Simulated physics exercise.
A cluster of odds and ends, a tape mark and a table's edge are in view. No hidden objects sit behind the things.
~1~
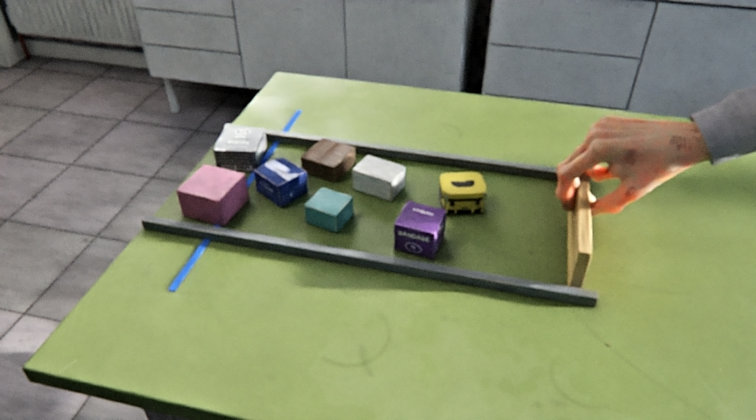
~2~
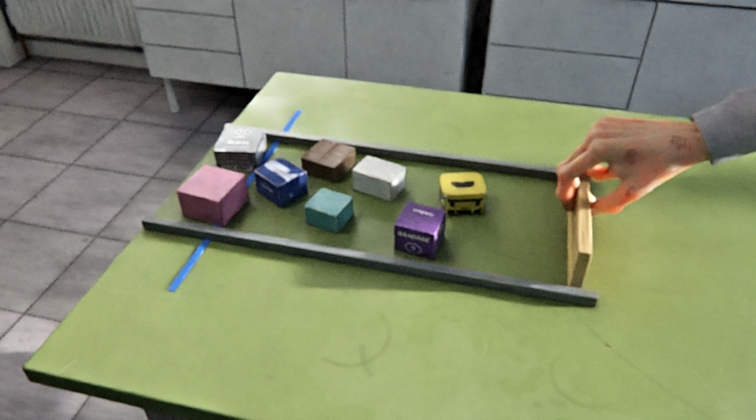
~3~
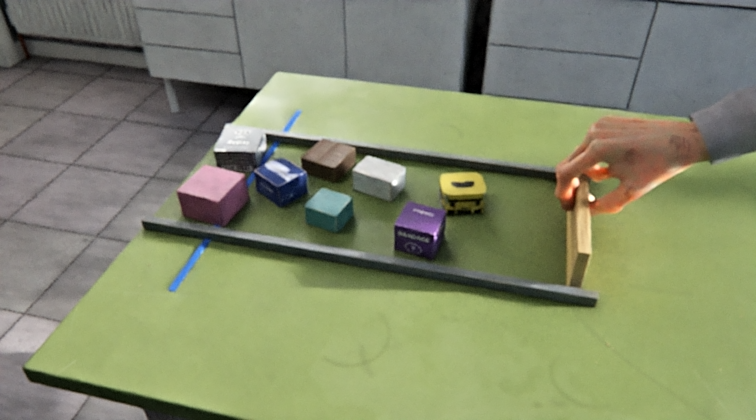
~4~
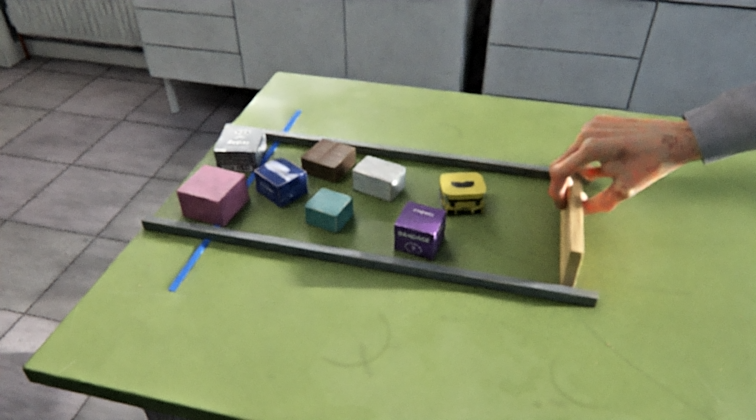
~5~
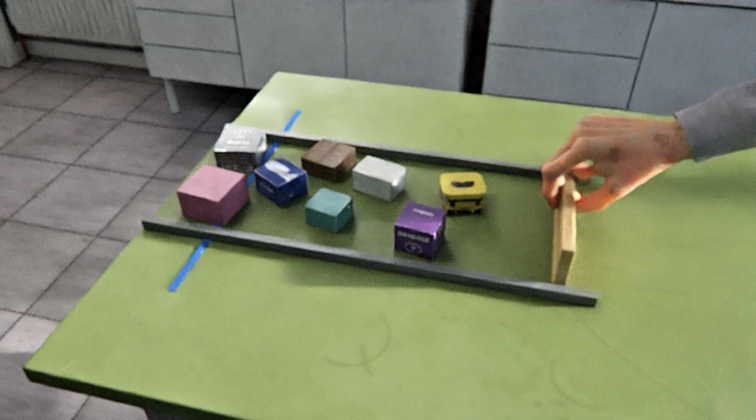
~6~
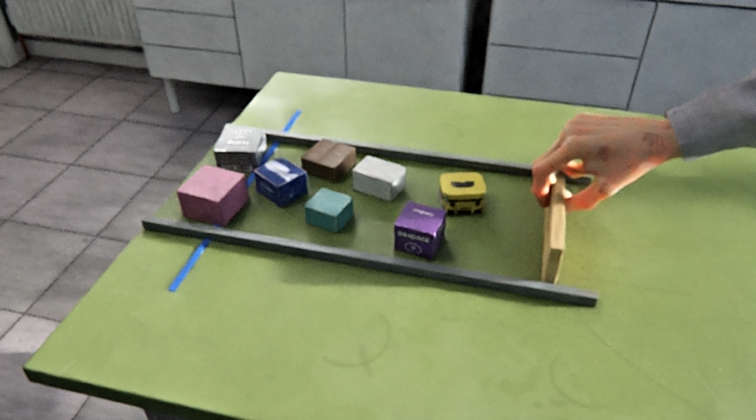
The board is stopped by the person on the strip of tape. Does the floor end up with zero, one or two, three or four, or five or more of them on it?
Gone: Three, perhaps four.
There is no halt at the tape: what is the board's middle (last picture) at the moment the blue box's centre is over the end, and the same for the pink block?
The blue box puts it at (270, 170), the pink block at (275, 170).
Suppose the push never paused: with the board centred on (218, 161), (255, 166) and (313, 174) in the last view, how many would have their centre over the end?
Place by place: 6, 3 and 0.
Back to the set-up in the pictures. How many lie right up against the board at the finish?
At rest, 2 are in contact.
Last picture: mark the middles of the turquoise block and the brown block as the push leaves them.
Final spots - turquoise block (183, 185), brown block (220, 139).
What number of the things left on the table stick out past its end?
3 of them.
A little later, none off yet; grey box at rest near (241, 149); pink block at rest near (214, 195); blue box at rest near (281, 182).
When it is over, the number that fall off is three or four; down, blue box, pink block and grey box.
